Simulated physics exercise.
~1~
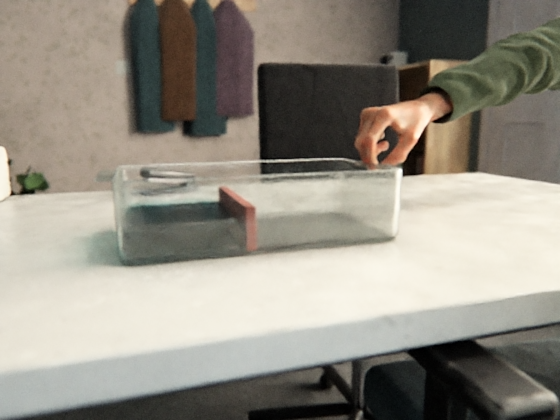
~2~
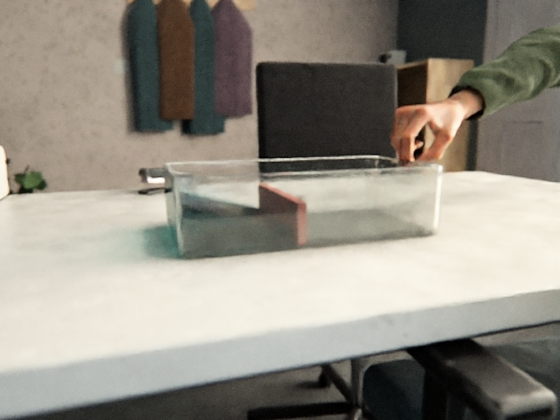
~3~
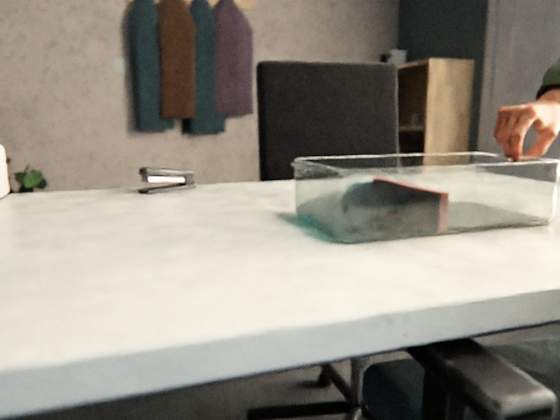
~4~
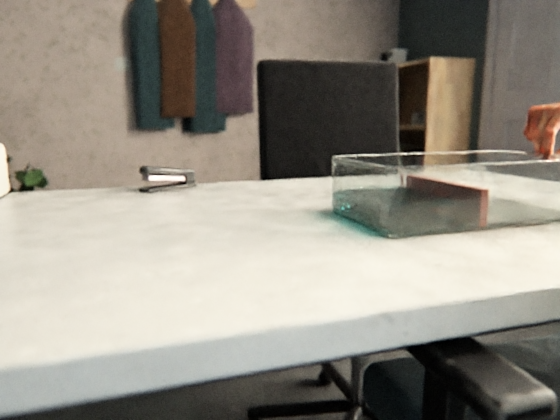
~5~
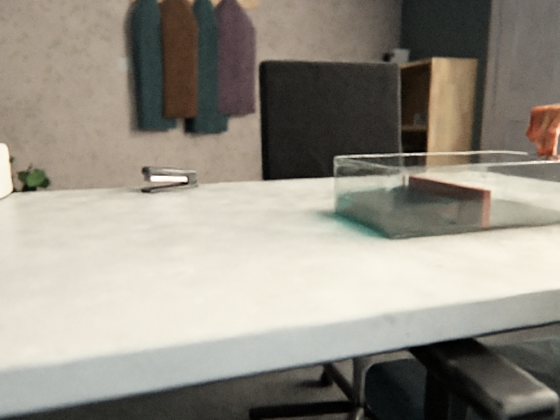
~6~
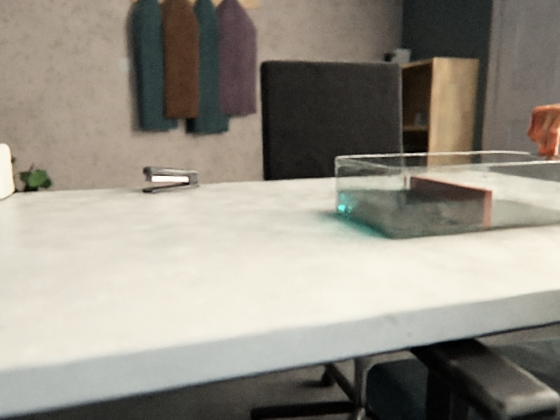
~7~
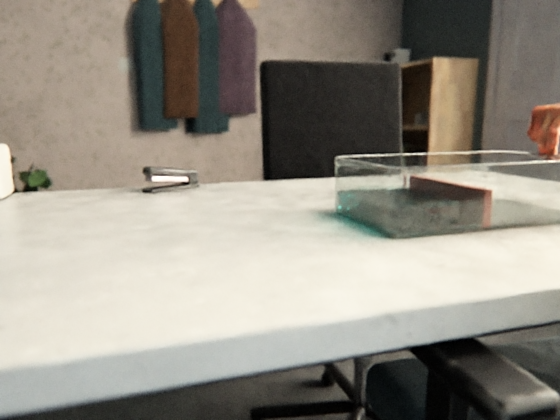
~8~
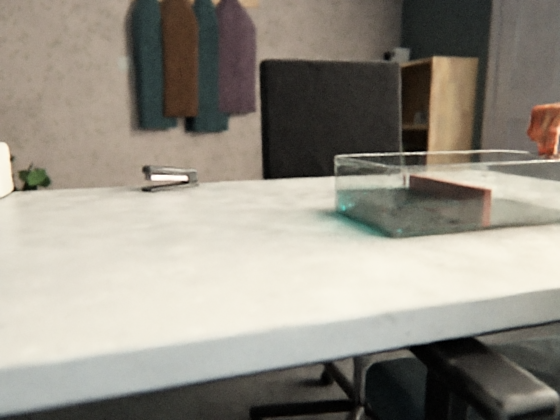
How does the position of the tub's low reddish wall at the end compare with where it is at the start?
The wall starts left of the middle of the view, in front of the left edge of the dark chair, and ends well to the right, past the chair and in front of the wooden cabinet.
We see a hand in a green sleeve tug a clear oblong tub, with water to the left of its low reddish divider, rightward across a pale table, uncovering a stapler, until the tub rests at the right edge of view, the divider still upright.
